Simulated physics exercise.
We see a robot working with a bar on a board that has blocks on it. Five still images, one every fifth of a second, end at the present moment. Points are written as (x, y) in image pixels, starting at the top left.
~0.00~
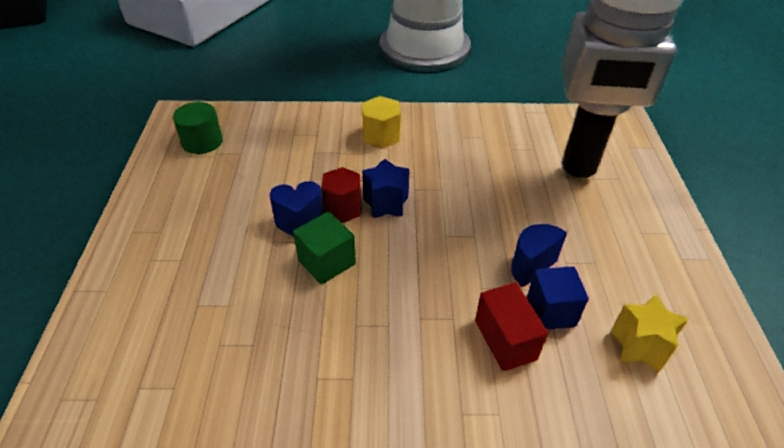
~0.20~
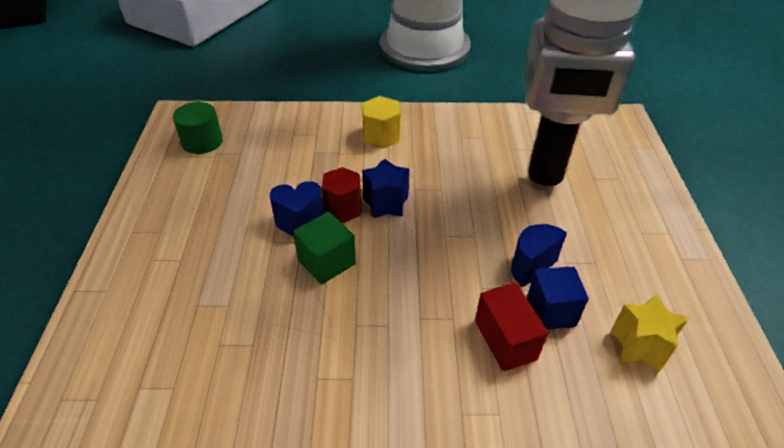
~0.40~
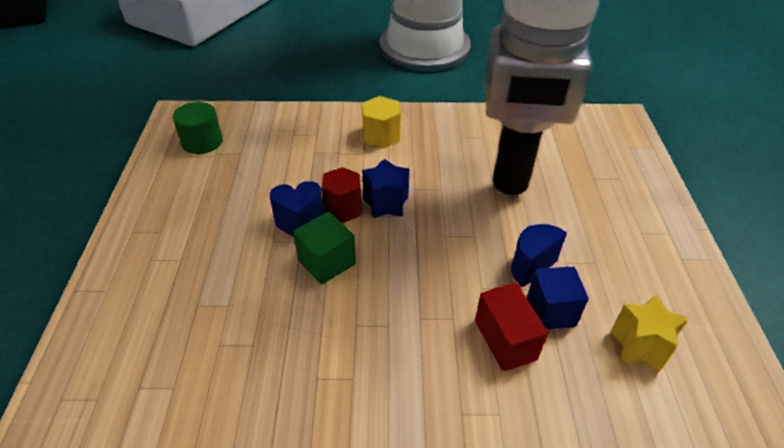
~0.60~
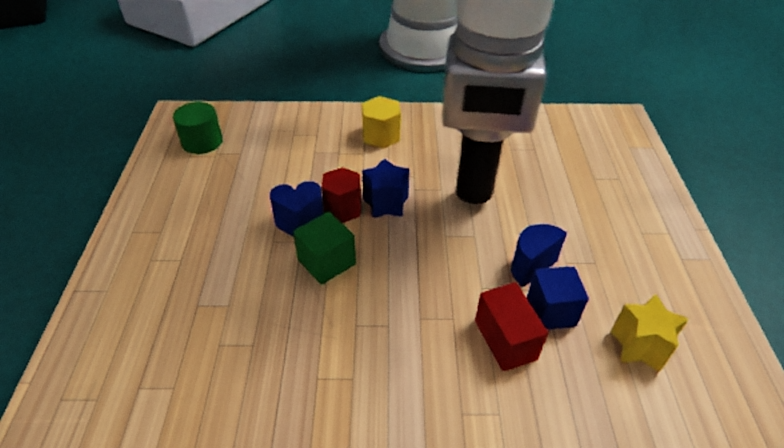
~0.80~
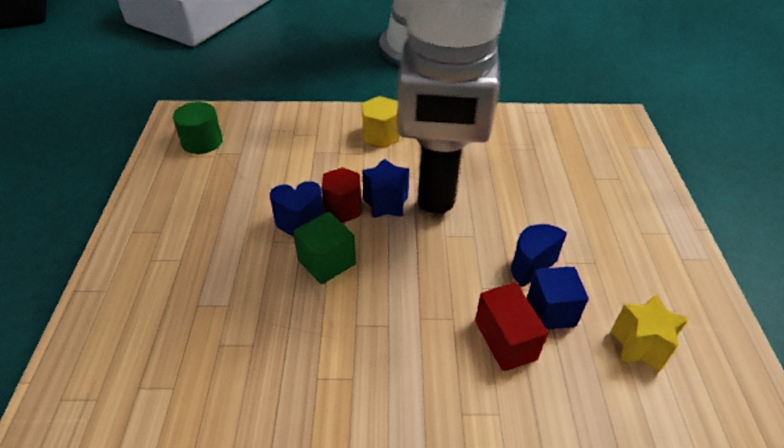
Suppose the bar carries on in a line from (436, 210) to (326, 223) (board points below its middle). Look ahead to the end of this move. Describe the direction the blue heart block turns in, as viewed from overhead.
It twists against the clock when seen from above.
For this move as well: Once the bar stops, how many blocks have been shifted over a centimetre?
Number moved: 3+.
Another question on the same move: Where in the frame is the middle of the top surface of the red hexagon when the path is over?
Around pixel (288, 156).
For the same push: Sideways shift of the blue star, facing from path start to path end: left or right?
Toward the right.
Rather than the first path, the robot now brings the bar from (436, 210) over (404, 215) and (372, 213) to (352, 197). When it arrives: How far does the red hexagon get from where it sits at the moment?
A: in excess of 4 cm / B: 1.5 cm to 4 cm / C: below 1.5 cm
That would be A.
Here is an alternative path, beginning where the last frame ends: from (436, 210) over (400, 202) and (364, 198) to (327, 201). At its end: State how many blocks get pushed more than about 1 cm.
It should be three or more.
What follows on the original path. One third of the way, bar at (399, 205); blue heart block at (288, 195), turned 15° anticlockwise; red hexagon at (330, 178); blue star at (367, 173), turned 15° clockwise.
Two thirds of the way, bar at (363, 210); blue heart block at (279, 195), turned 45° anticlockwise; red hexagon at (303, 166), turned 30° clockwise; blue star at (340, 170), turned 40° clockwise.
At the end, bar at (325, 214); blue heart block at (279, 195), turned 45° anticlockwise; green square piece still; red hexagon at (288, 156), turned 50° clockwise; blue star at (319, 170), turned 65° clockwise.
